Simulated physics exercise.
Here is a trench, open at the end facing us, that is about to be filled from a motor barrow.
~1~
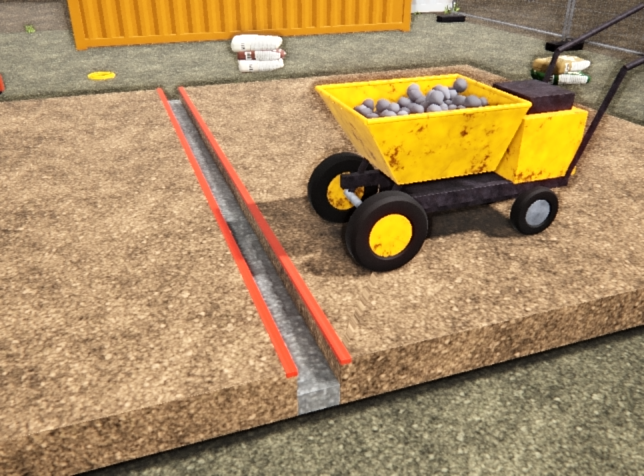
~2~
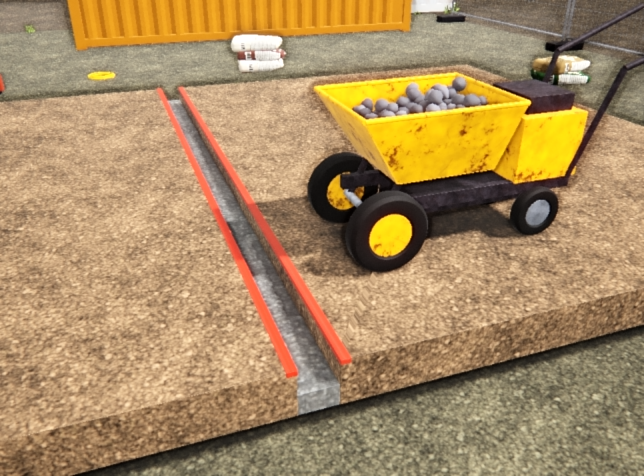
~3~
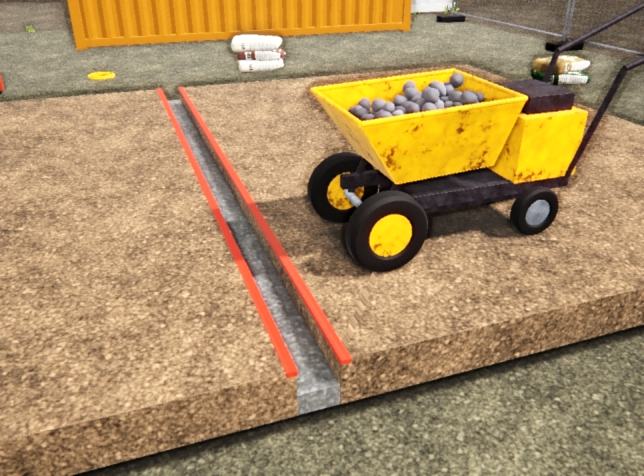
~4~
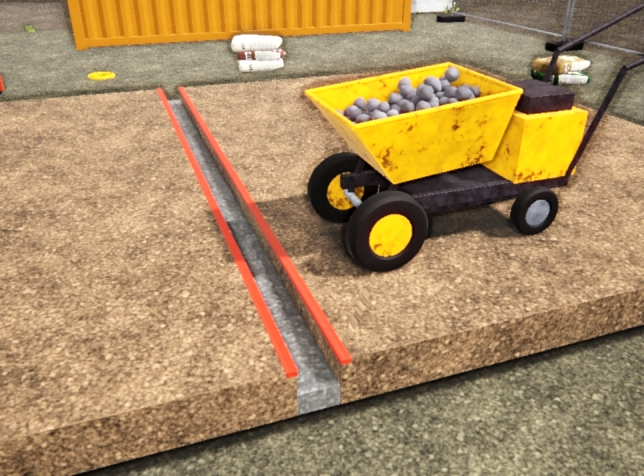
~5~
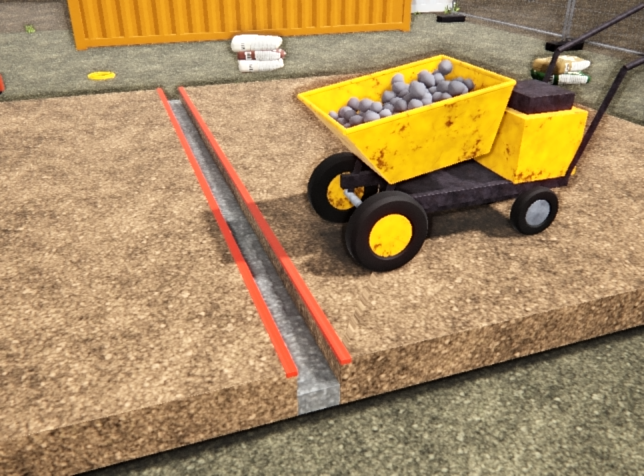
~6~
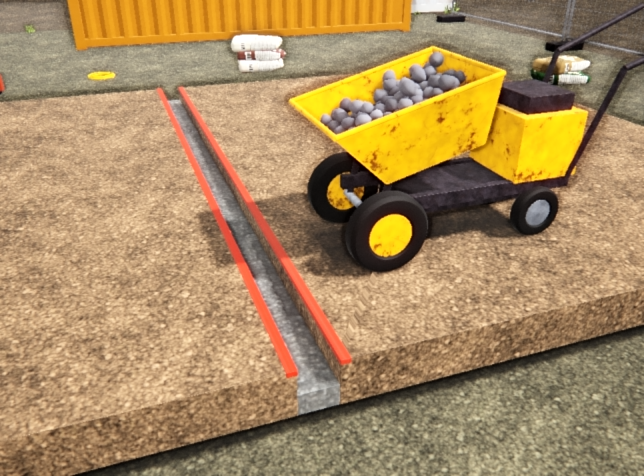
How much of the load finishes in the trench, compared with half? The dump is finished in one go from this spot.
The greater share will most likely not reach the trench.
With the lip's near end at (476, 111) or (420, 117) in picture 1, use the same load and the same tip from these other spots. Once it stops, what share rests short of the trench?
About 50 % and about 20 %.
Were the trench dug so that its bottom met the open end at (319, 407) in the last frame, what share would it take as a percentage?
Estimated share: Approx. 10 %.
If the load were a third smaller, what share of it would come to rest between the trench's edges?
20 per cent, roughly.
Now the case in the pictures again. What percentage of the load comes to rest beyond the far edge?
65 %.
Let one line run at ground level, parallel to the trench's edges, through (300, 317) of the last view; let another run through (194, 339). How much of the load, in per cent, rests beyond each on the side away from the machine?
Estimate, first then second: 70 %, 20 %.
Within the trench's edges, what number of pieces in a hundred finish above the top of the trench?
I'd estimate around 5 %.
Soon, skip tipped steeply; all in the skip.
A while on, skip tipped right over; most in the skip; a stray few in or heaped over the trench; about a quarter beyond it; a stray few falling.
Towards the end, skip tipped right over; about a quarter in the skip; a small part in or heaped over the trench; about two thirds beyond it.
Finally, skip tipped right over; about a quarter in the skip; a small part in or heaped over the trench; about two thirds beyond it.
